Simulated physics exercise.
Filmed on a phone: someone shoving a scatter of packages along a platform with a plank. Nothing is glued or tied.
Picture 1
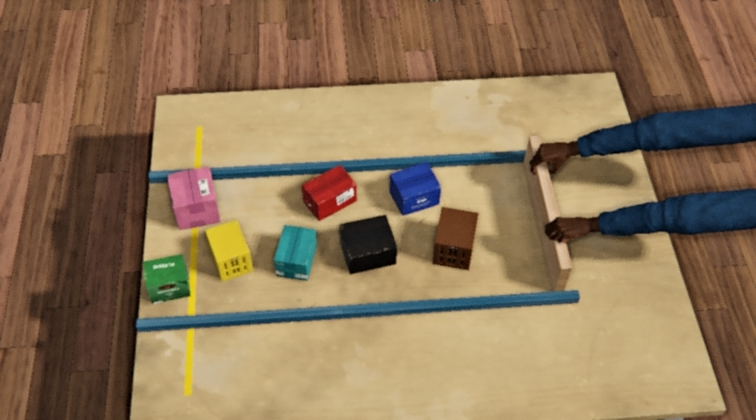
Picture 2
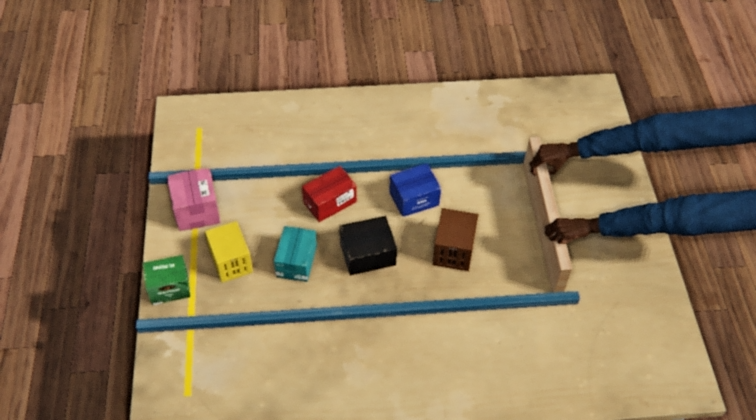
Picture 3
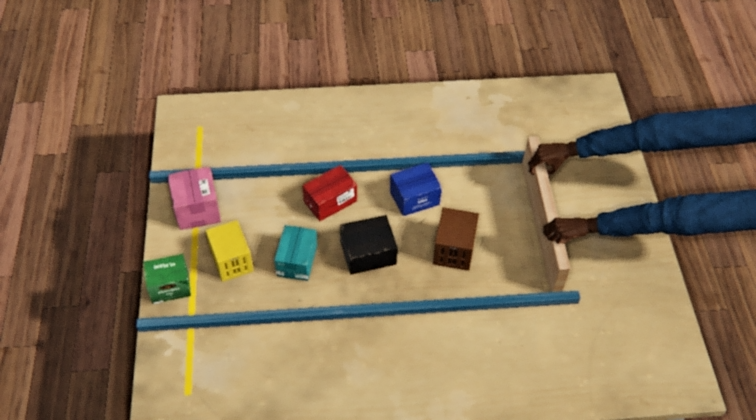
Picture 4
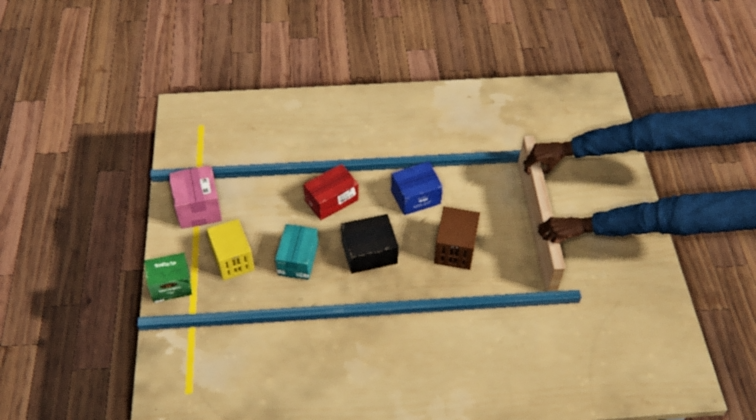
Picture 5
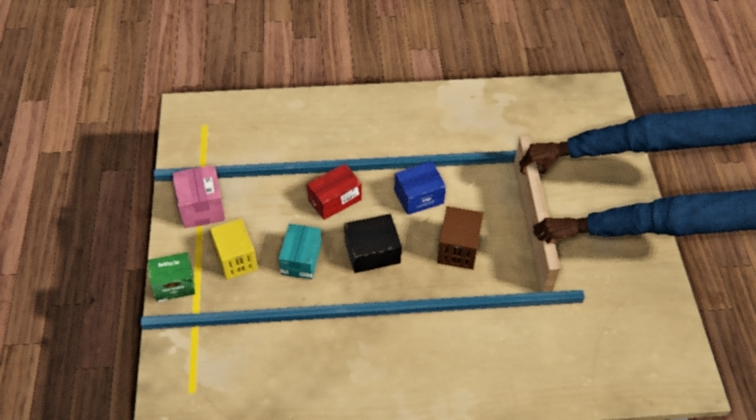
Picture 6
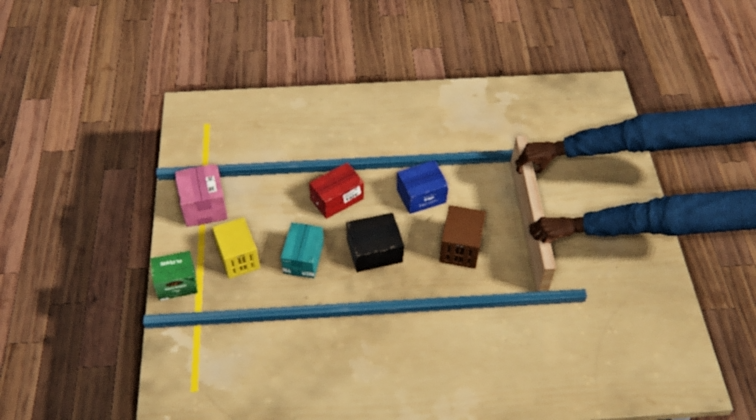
Two hands in blue sleeves ease a wooden plank a short way left across a pale platform on a plank floor, seen from above. Between two blue rails lie pink, red and blue boxes in the upper row and green, yellow, turquoise, black and brown ones below, with yellow tape crossing at left. The plank closes some of its gap to the boxes, which stay put, while the view drifts very slightly.
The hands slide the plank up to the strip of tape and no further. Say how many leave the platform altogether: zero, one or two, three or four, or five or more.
The number that fall off is five or more.
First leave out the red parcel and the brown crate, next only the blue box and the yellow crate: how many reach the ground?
It would be 4 and 4.
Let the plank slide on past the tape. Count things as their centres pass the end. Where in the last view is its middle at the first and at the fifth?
At (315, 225) for the first, at (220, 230) for the fifth.
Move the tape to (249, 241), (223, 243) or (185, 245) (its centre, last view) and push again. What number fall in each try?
The counts: 4, 4 and 6.
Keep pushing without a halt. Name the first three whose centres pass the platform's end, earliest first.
In order: The green box, then the yellow crate, then the pink parcel.
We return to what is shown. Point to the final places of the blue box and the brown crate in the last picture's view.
About (181, 196), and the other about (179, 255).
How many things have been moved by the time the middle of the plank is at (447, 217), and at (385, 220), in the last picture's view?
2 and 5.
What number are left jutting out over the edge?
0 of them.
Early on, none off yet; green box at rest near (174, 276); pink parcel at rest near (202, 196); yellow crate at rest near (236, 248).
A while later, none off yet; green box travelled about its own width near (146, 282); pink parcel moving near (200, 196); yellow crate travelled about its own width near (177, 248).
Finally, the number that fall off is five or more; lost, black box, red parcel, turquoise box, yellow crate, pink parcel and green box.
